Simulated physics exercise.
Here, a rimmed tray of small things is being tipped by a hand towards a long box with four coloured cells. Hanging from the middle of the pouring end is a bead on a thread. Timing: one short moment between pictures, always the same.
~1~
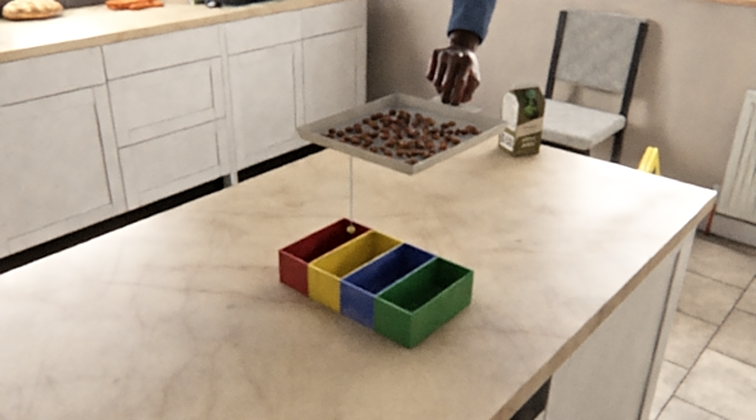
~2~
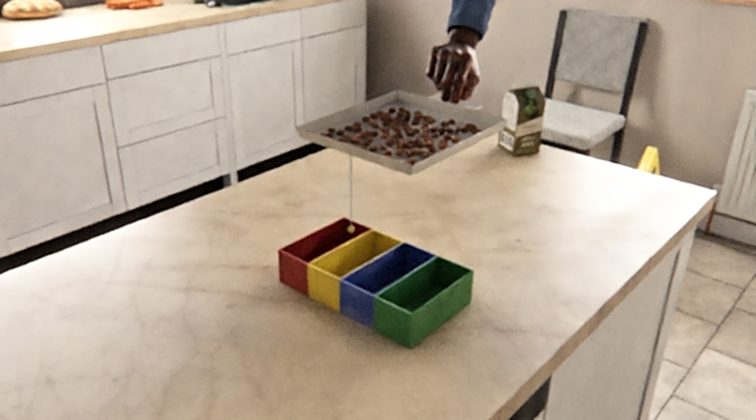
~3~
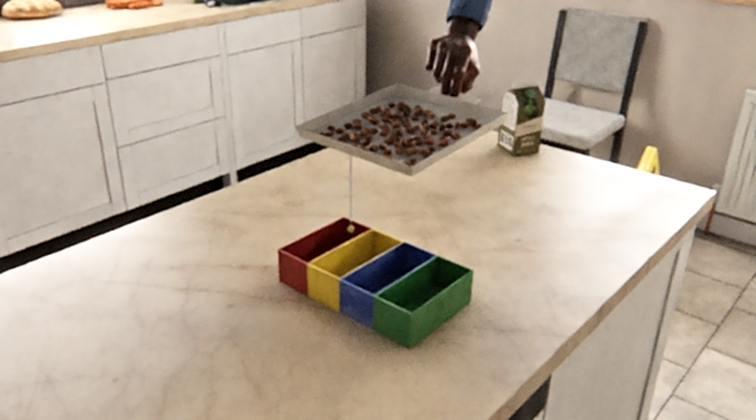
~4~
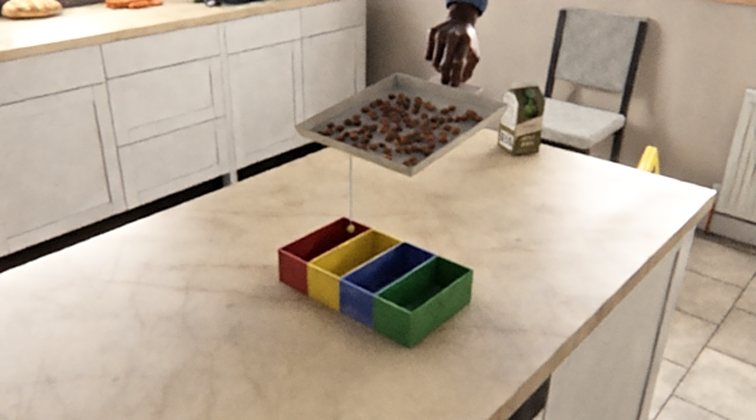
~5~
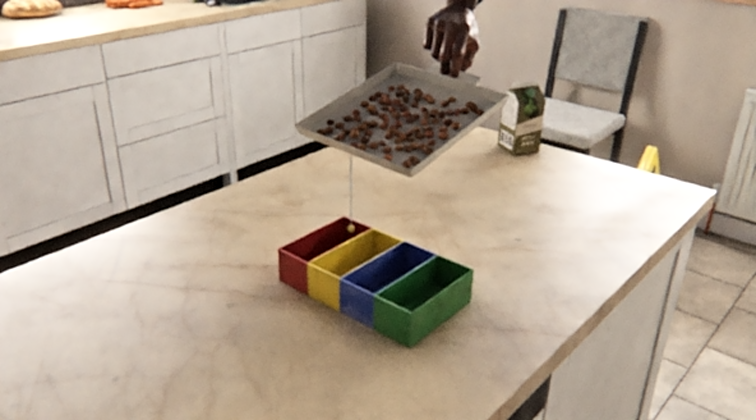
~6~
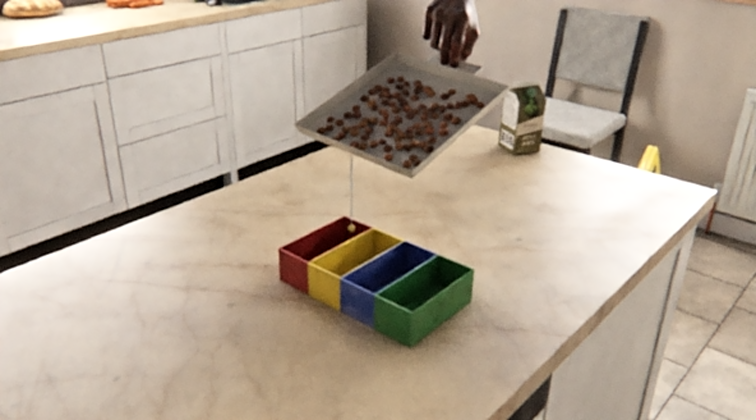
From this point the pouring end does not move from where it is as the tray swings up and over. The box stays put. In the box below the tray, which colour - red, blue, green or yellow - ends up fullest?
The fullest is blue.
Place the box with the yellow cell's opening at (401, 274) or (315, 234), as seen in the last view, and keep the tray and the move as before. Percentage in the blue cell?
Roughly 0 % and 30 %.
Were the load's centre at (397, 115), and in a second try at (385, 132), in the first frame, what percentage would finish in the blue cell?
Share in order: Roughly 30 %, 50 %.
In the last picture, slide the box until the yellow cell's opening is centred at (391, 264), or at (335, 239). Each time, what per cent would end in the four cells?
Trial 1 near 80 %, trial 2 near 100 %.
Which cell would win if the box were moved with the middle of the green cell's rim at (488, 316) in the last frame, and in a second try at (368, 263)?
In the first try it is that red cell, in the second it is that green cell.
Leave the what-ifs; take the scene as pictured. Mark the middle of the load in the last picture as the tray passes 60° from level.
I'd mark it close to (377, 135).
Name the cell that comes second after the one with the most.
Second place goes to the yellow cell.
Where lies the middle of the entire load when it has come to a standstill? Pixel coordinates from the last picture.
Resting centre, last picture - approx. (364, 296).
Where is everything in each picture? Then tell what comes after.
The first frame shows corners of the pouring end (300, 128) and (412, 164), level; middle of the load (400, 136), bits of dog kibble; bead on its thread (351, 230); red cell (294, 270); yellow cell (324, 285); blue cell (357, 302); green cell (393, 319).
The second frame shows corners of the pouring end (300, 127) and (412, 164), level; middle of the load (400, 135).
The third frame shows corners of the pouring end (299, 126) and (411, 165), tipped barely, lowest at the right corner; middle of the load (399, 132).
The fourth frame shows corners of the pouring end (299, 125) and (411, 166), tipped a little, lowest at the right corner; middle of the load (399, 128).
The fifth frame shows corners of the pouring end (298, 124) and (411, 167), tipped a little, lowest at the right corner; middle of the load (399, 123).
The sixth frame shows corners of the pouring end (298, 123) and (411, 169), tipped clearly, lowest at the right corner; middle of the load (399, 119); red cell (294, 268); yellow cell (325, 283); blue cell (357, 300); green cell (393, 318).
Just after the last frame, tray tipped steeply; every one on the tray.
A moment on, tray tipped right over; roughly a quarter on the tray; roughly a quarter in the blue cell; about a tenth in the yellow cell; about a tenth in the red cell; just a few in the green cell; roughly a quarter falling or outside the box.
Further on, tray tipped past a quarter turn; roughly half in the blue cell; roughly a quarter in the yellow cell; roughly a quarter in the red cell; about a tenth in the green cell; just a few falling or outside the box.
When it is over, tray tipped past a quarter turn; roughly half in the blue cell; roughly a quarter in the yellow cell; roughly a quarter in the red cell; about a tenth in the green cell; just a few outside the box.
